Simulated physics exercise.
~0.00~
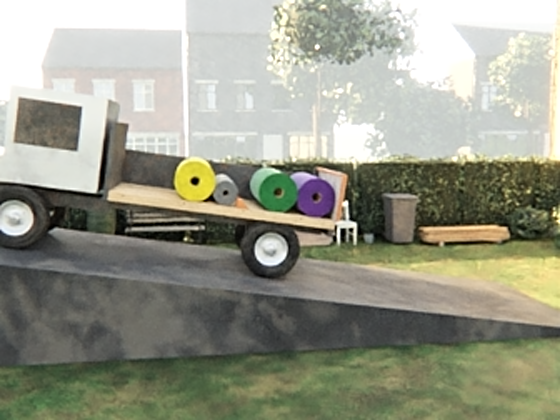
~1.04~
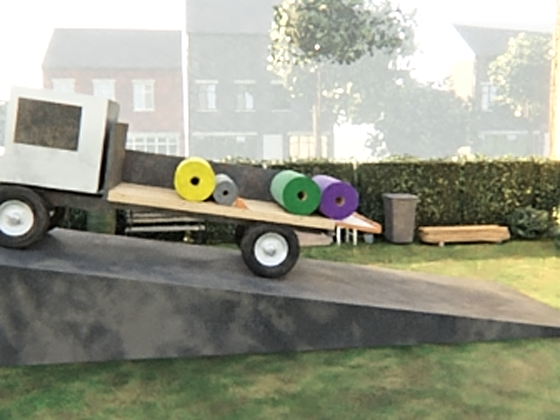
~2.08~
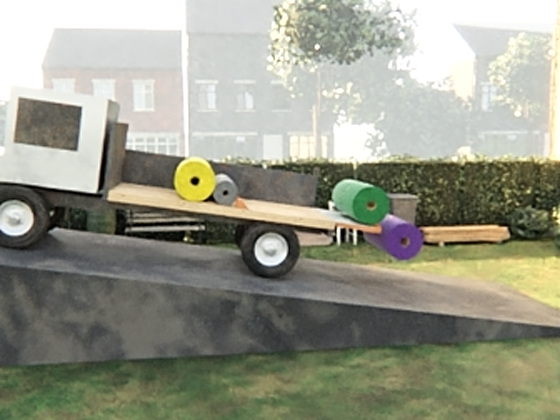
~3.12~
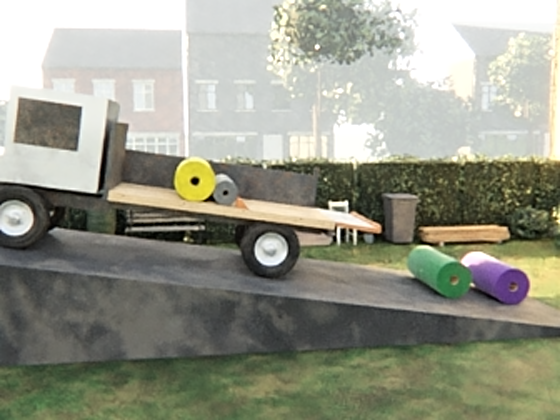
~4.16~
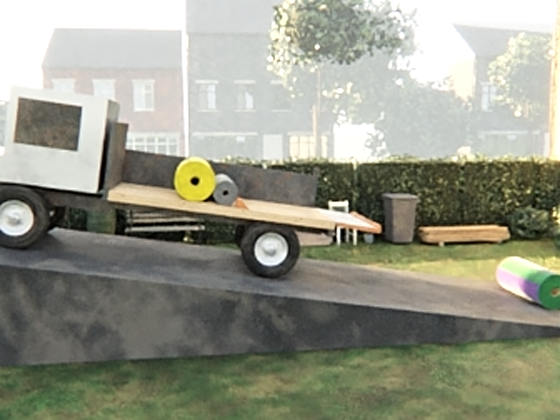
In a grassy yard with a hedge and hazy brick houses behind, a fixed side view shows a white-cabbed pick-up standing on a dark ramp that slopes down to the right. On its wooden bed lie a yellow roll, a smaller grey one, a green one and a purple one, left to right. The tailgate drops open, and the green and purple rolls move right across it. Purple tips off the end first, and green follows. Both roll down the ramp and end close together near its foot at the right edge, while yellow and grey stay on the bed.
